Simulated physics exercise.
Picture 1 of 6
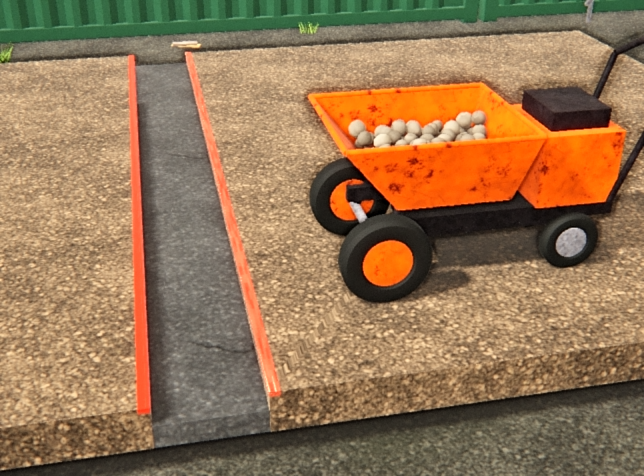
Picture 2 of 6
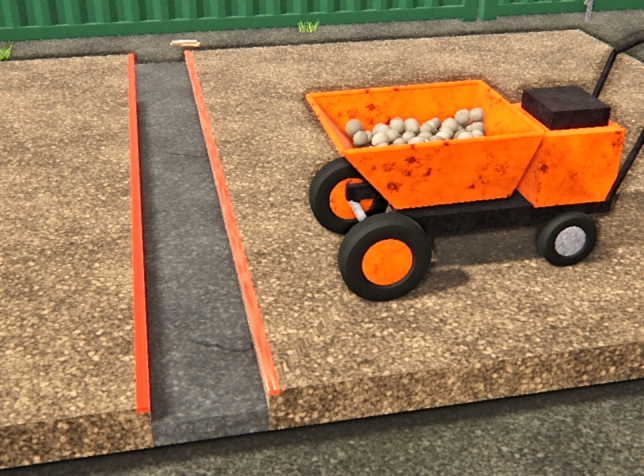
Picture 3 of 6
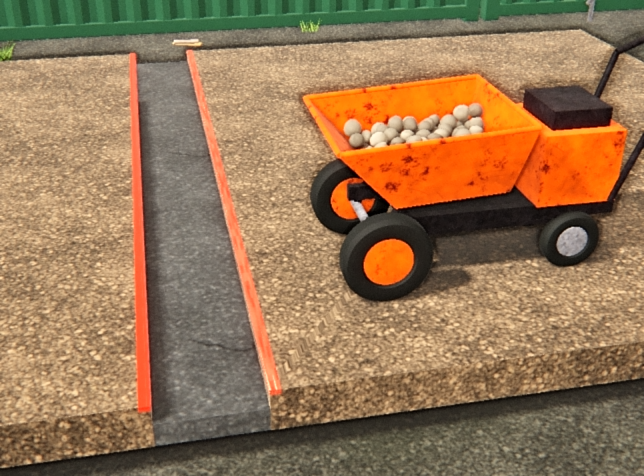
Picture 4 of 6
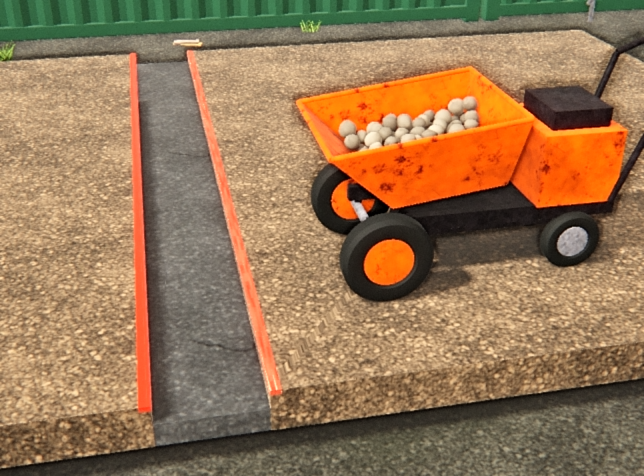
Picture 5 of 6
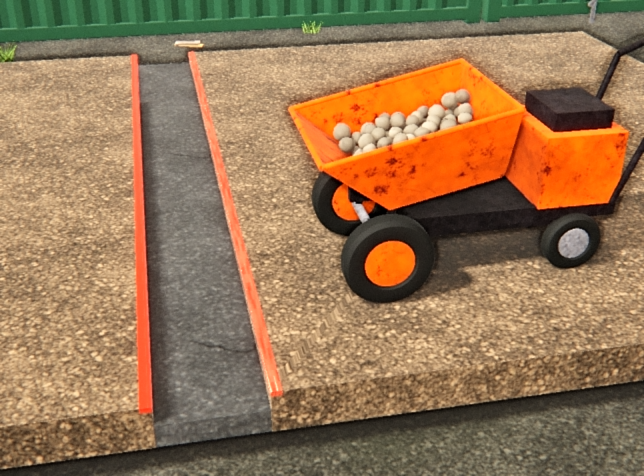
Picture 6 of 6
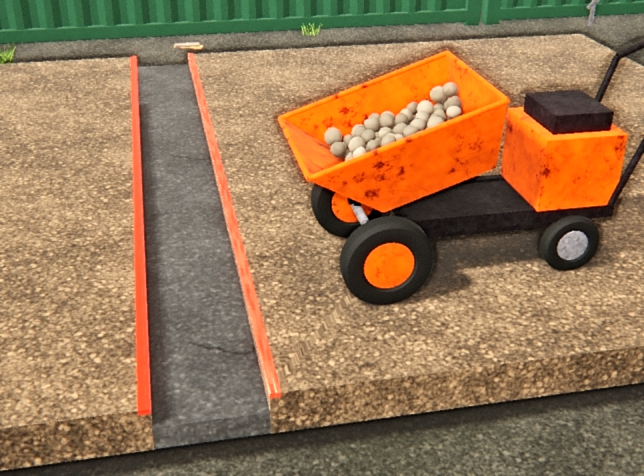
An orange skip loaded with pale round stones tilts gradually on its small black-wheeled barrow, its left lip lowering and its right end lifting away from the dark box behind. The barrow stands at the right of a gravelly brown slab, seen from slightly above, with a shallow grey trench edged in orange-red to its left and a green corrugated fence behind. The wheels stay put, the stones ride with the skip, and the view barely shifts.
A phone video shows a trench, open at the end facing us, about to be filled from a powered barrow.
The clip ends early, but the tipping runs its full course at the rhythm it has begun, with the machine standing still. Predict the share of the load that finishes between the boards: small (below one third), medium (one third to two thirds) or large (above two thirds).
The share is large, above two thirds.
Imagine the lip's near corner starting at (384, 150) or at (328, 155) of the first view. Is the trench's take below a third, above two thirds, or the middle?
In the first case in the middle band, in the second case above two thirds.
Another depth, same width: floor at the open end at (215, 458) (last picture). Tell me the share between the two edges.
Close to 100 per cent, I reckon.
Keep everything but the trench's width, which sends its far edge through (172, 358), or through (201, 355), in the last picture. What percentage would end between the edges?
The first gives 70 %, the second 60 %.
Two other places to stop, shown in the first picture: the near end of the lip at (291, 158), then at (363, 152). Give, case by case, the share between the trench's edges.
First spot: About 70 percent; second spot: About 70 percent.
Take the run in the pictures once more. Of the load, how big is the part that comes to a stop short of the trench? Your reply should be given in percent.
It comes to close to 5 %.
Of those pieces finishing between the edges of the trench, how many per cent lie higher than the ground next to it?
About 30 in a hundred.
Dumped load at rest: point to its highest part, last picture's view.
Roughly at (223, 262).
Just after the last frame, skip tipped steeply; every one in the skip.
A moment on, skip tipped right over; the larger part in the skip; just a few short of the trench; roughly a quarter in or heaped over the trench.
Further on, skip tipped right over; about a tenth in the skip; about a tenth short of the trench; the larger part in or heaped over the trench; just a few beyond it.
When it is over, skip tipped right over; about a tenth in the skip; about a tenth short of the trench; the larger part in or heaped over the trench; just a few beyond it.
